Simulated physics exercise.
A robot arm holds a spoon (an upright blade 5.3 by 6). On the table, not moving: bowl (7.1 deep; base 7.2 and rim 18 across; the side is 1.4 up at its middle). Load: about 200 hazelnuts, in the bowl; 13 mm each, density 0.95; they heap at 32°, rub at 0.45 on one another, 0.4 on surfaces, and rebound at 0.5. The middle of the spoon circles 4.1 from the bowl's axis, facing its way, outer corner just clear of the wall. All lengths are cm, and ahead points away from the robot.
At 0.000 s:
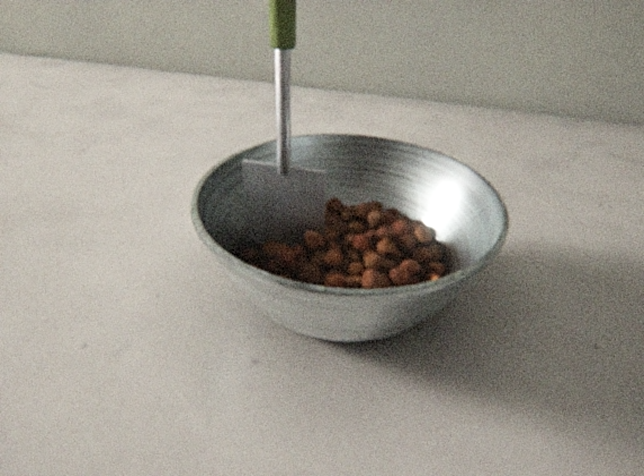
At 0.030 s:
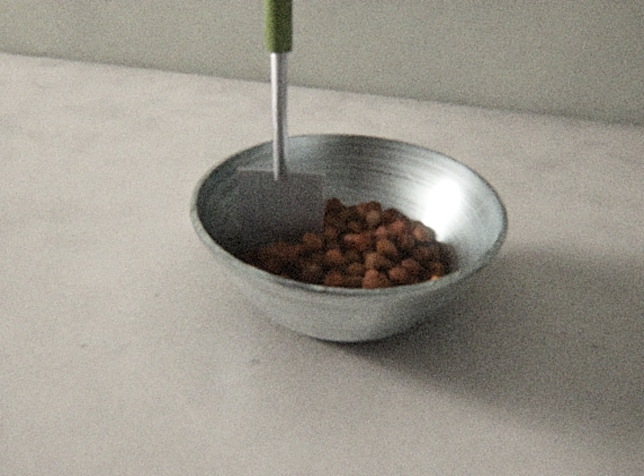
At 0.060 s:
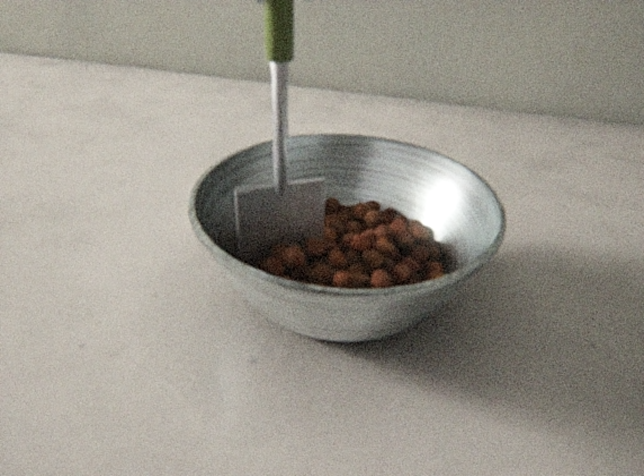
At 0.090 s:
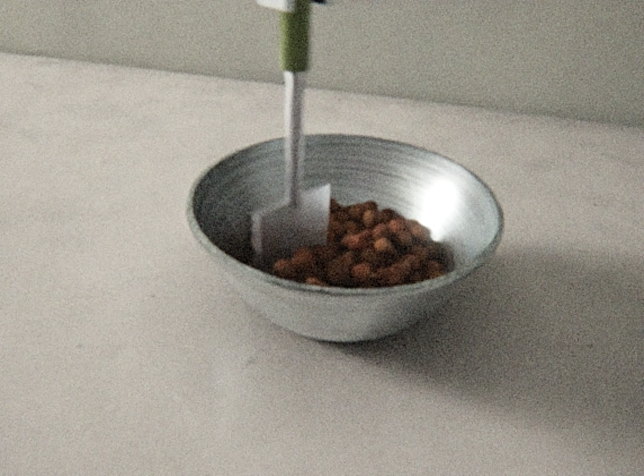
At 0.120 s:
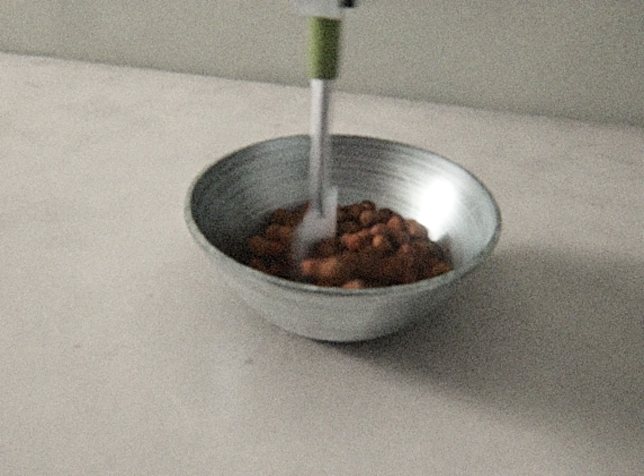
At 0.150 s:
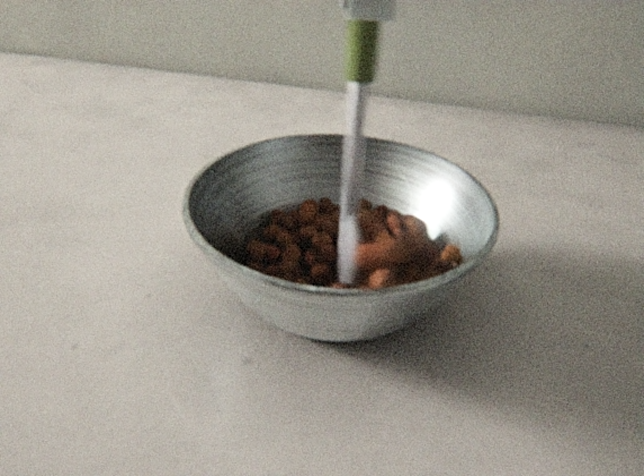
On a pale tabletop, a robot arm lowers a green-handled flat blade into a metal bowl of small brown nuts, then turns it and sweeps it to the right through the heap, pushing some of them aside.
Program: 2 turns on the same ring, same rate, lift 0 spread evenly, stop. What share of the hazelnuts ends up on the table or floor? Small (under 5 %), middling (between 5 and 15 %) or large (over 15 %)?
A large share, over 15 %, ends on the table or floor.
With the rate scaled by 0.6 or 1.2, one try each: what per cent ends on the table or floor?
About 10 and 40 per cent.
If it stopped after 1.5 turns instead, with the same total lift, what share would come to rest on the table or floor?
Then about 25 per cent.
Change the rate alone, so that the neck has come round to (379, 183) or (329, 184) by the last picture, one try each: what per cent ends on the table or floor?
About 40 and 20 per cent.
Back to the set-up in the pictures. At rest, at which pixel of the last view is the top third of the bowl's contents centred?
Around (276, 279).
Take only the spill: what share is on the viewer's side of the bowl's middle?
Some 40 per cent.
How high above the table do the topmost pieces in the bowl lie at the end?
Some 5.5 cm.
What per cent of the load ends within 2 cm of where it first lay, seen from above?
Some 5 per cent.
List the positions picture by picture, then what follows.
In the first picture, spoon neck at (284, 143), 0° round; upper third of the load around (355, 249), from x 250 to 440, top at y 205; 199 in the bowl.
In the second picture, spoon neck at (281, 147), 9° round; upper third of the load around (354, 249), from x 250 to 440, top at y 205.
In the third picture, spoon neck at (281, 160), 33° round; upper third of the load around (344, 255), from x 245 to 440, top at y 205.
In the fourth picture, spoon neck at (294, 173), 58° round; upper third of the load around (343, 264), from x 250 to 440, top at y 205.
In the fifth picture, spoon neck at (320, 182), 83° round; upper third of the load around (365, 270), from x 255 to 445, top at y 205.
In the sixth picture, spoon neck at (352, 186), 108° round; upper third of the load around (384, 265), from x 255 to 455, top at y 205; 199 in the bowl.
After 0.44 s, 346° round, highest piece 11 above the table; 163 in the bowl, 20 on the table or floor, 16 in flight or on the tool.
After 0.73 s, 224° round, highest piece 9 above the table; 145 in the bowl, 52 on the table or floor, 2 in flight or on the tool.
After 1.07 s, 0° round, highest piece 6 above the table; 133 in the bowl, 66 on the table or floor.
After 1.77 s, 0° round, highest piece 5 above the table; 133 in the bowl, 66 on the table or floor.
At rest, 133 in the bowl, 66 on the table or floor. That is 33 % on the table or floor.
